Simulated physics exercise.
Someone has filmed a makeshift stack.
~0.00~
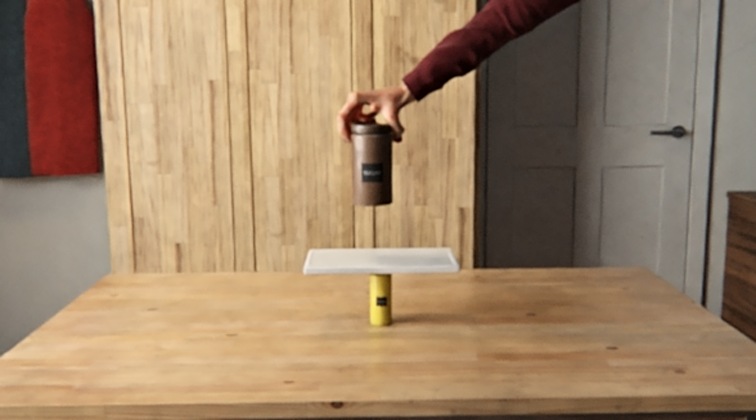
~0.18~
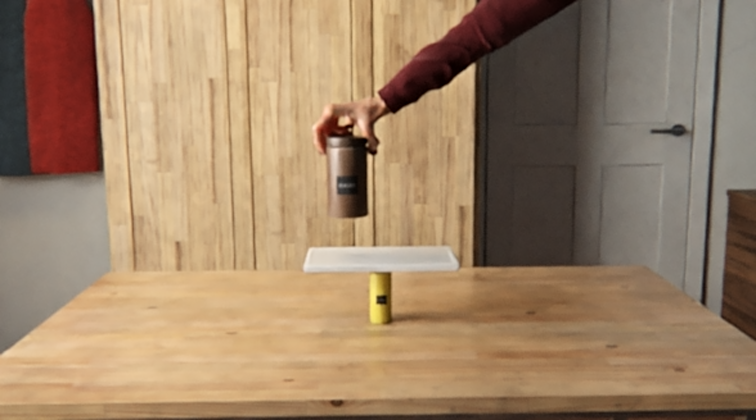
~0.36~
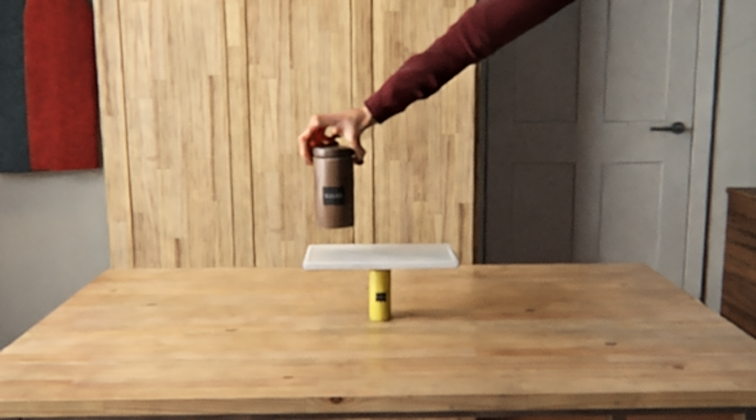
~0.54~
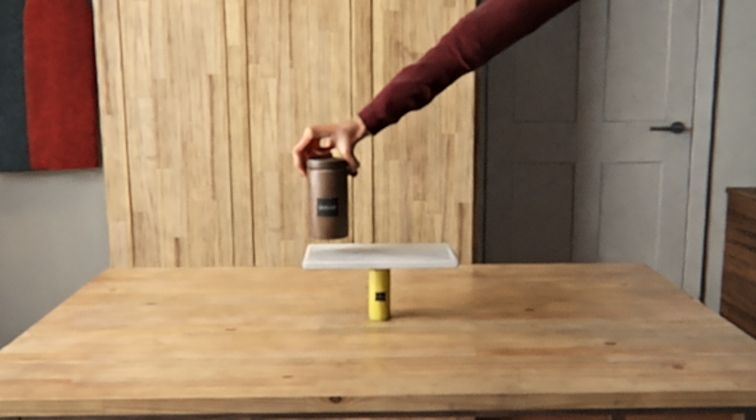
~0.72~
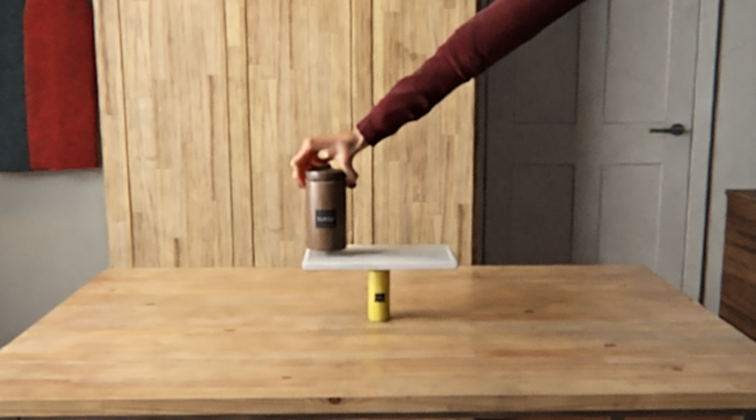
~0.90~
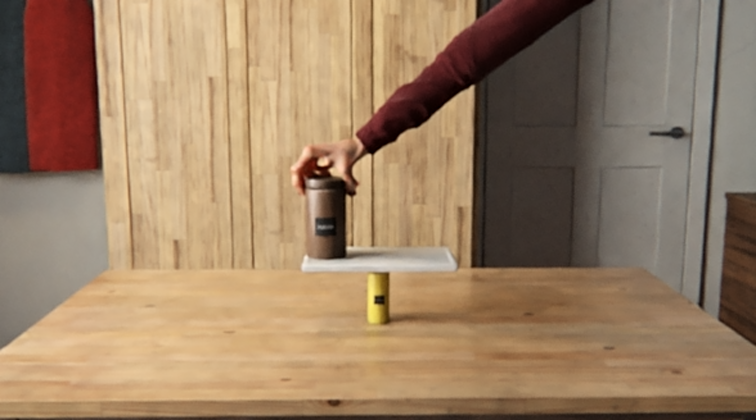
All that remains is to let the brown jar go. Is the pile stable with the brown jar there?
The stack gives way.
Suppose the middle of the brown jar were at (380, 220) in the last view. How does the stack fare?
Then it stays up.
Around 1.20 s, brown jar now fallen; white lid rocked 61° from its first pose.
Around 1.50 s, white lid on its side.
Around 2.20 s, white lid now fallen.
Finally (2.5 s), fallen, white lid and brown jar; yellow shaker still in place. The stack loses its balance.
